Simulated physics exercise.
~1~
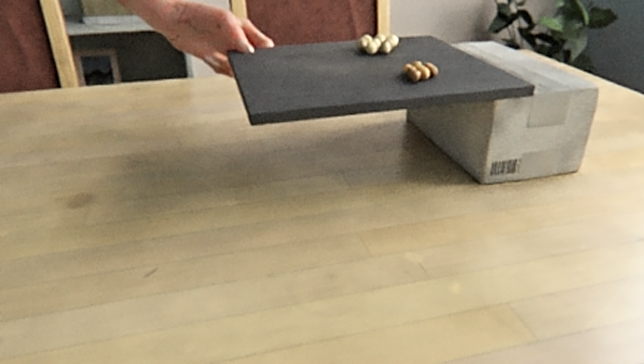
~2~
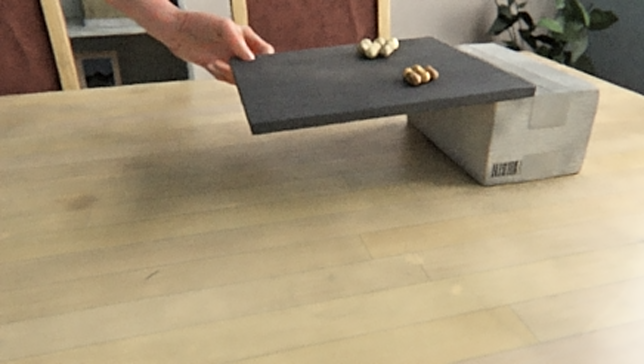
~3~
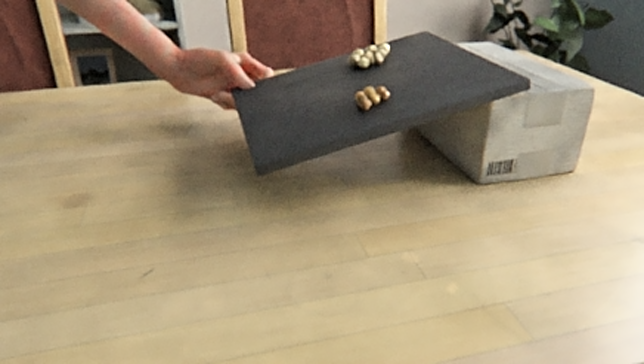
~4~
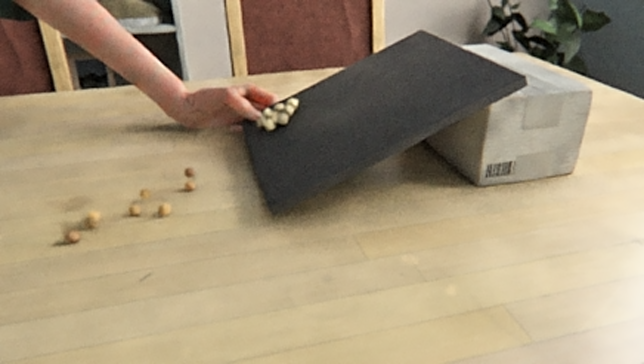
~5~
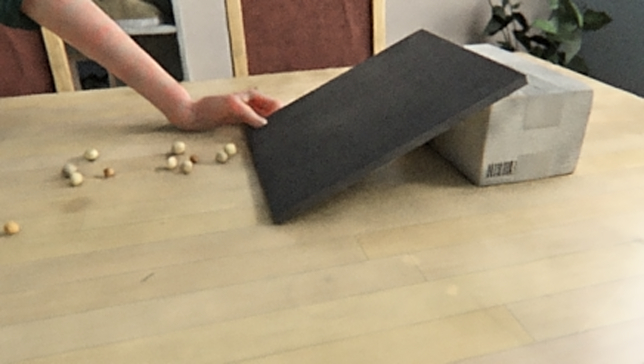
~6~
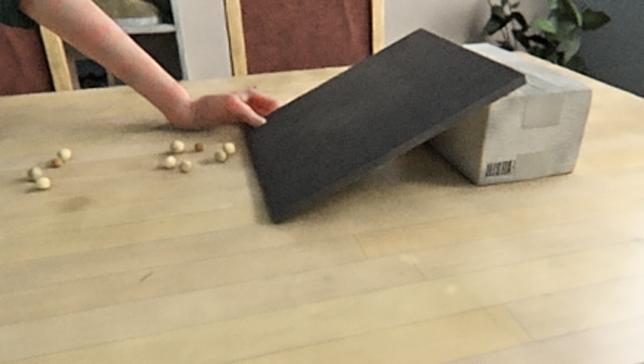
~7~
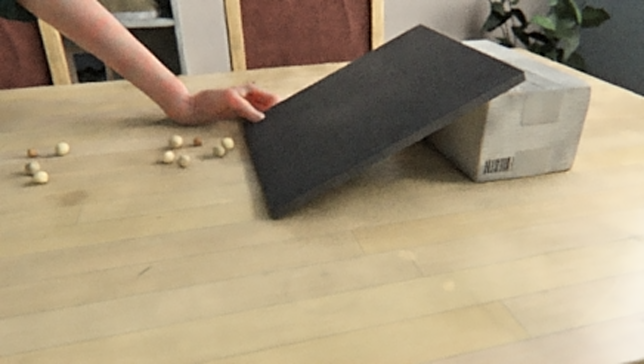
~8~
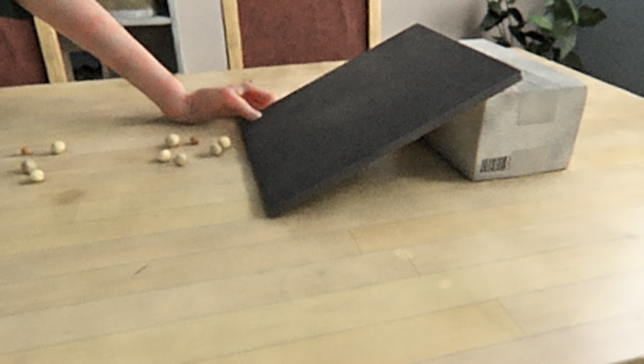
Hand lowering one end of a dark board propped on a box, two clusters of small balls rolling off leftward across table.
